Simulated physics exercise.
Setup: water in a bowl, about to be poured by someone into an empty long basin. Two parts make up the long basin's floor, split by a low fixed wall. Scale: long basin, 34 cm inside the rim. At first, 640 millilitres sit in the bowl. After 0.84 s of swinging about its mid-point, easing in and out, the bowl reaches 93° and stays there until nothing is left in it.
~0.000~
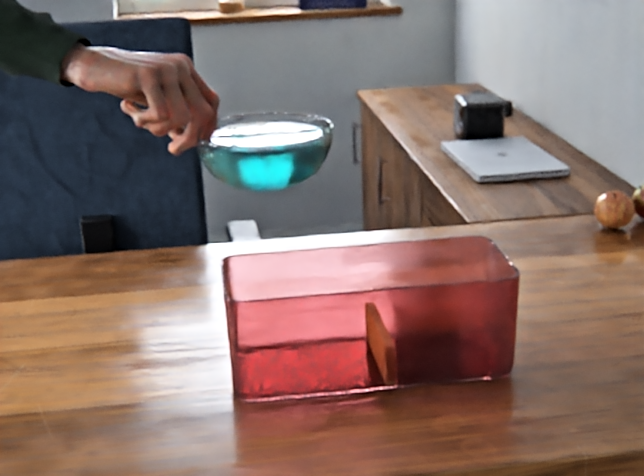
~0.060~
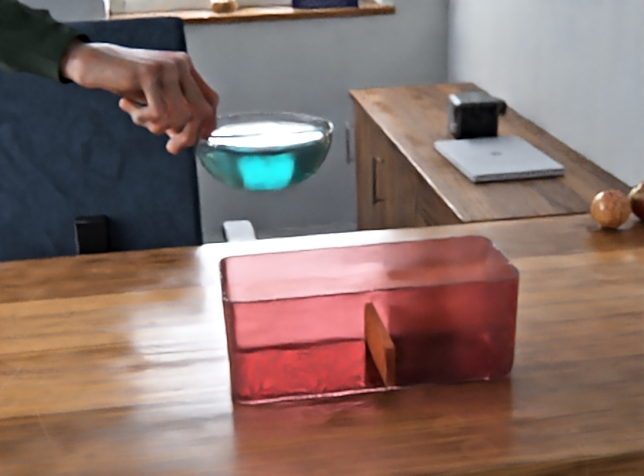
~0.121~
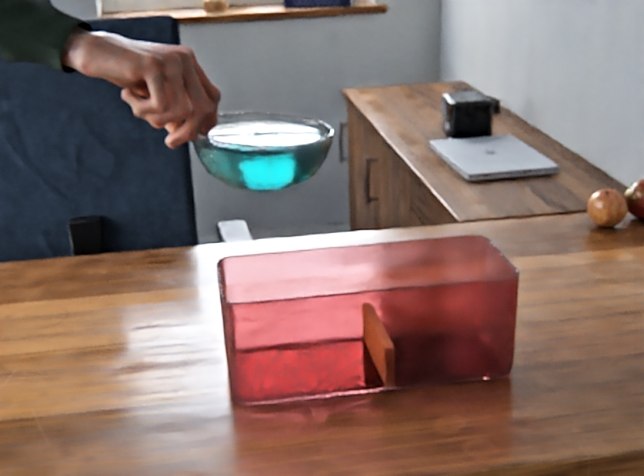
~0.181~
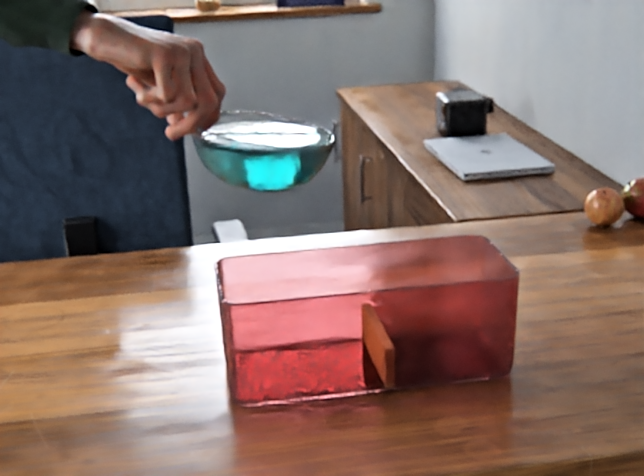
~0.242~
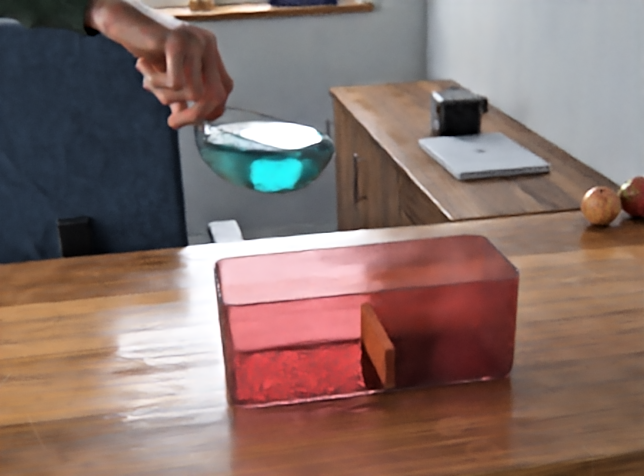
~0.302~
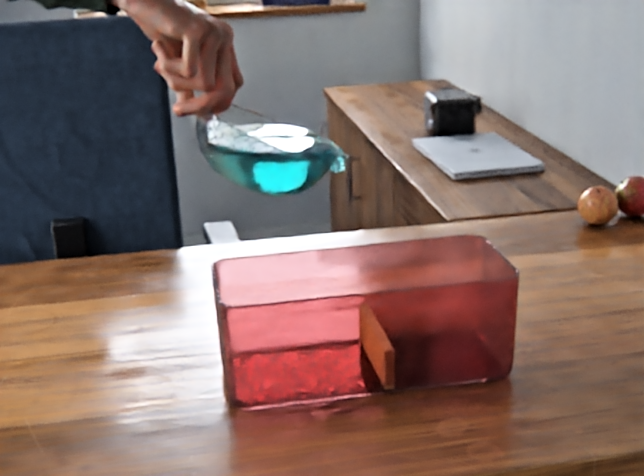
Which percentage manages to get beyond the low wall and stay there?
Beyond the low wall, roughly 66 per cent stays.
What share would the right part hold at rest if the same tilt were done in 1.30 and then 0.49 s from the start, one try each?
In turn about 75 and 50 per cent.
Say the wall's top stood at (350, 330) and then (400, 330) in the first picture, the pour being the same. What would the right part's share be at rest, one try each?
In order, 85 and 40 per cent.
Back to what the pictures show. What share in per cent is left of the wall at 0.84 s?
Left share: Approx. 28 %.
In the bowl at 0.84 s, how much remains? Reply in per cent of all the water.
What remains is about 1 percent of it all.
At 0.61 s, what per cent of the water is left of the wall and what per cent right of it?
Left side near 5, right side near 42.
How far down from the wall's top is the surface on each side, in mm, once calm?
Looks like roughly 42 mm on the left and roughly 28 mm on the right.
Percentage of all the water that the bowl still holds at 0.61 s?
Around 16 in a hundred.
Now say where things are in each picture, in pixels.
In the first frame, tilt 0°; pouring edge (332, 126); surface from (197, 140) to (329, 132); the long basin's rim runs from (223, 280) to (504, 257); the wall's top is at (379, 324).
In the second frame, tilt 1°; pouring edge (331, 128); surface from (195, 140) to (328, 132).
In the third frame, tilt 5°; pouring edge (332, 131); surface from (195, 138) to (328, 134).
In the fourth frame, tilt 10°; pouring edge (332, 138); surface from (197, 137) to (329, 135).
In the fifth frame, tilt 18°; pouring edge (332, 147); surface from (199, 138) to (328, 140); 2 per cent is over the edge.
In the sixth frame, tilt 27°; pouring edge (331, 158); surface from (201, 141) to (321, 147); 10 per cent is over the edge.
By 0.61 s the tilt is 77° and 16 per cent is still to pour, 5 is left of the wall and 42 right of it.
By 0.84 s the tilt is 93° and 1 per cent is still to pour, 29 is left of the wall and 67 right of it.
By 1.08 s the tilt is 93° and 0 per cent is still to pour, 33 is left of the wall and 66 right of it.
By 1.34 s the tilt is 93° and 0 per cent is still to pour, 33 is left of the wall and 67 right of it.
At rest 33 per cent lies left of the wall, 66 right of it and 0 outside.
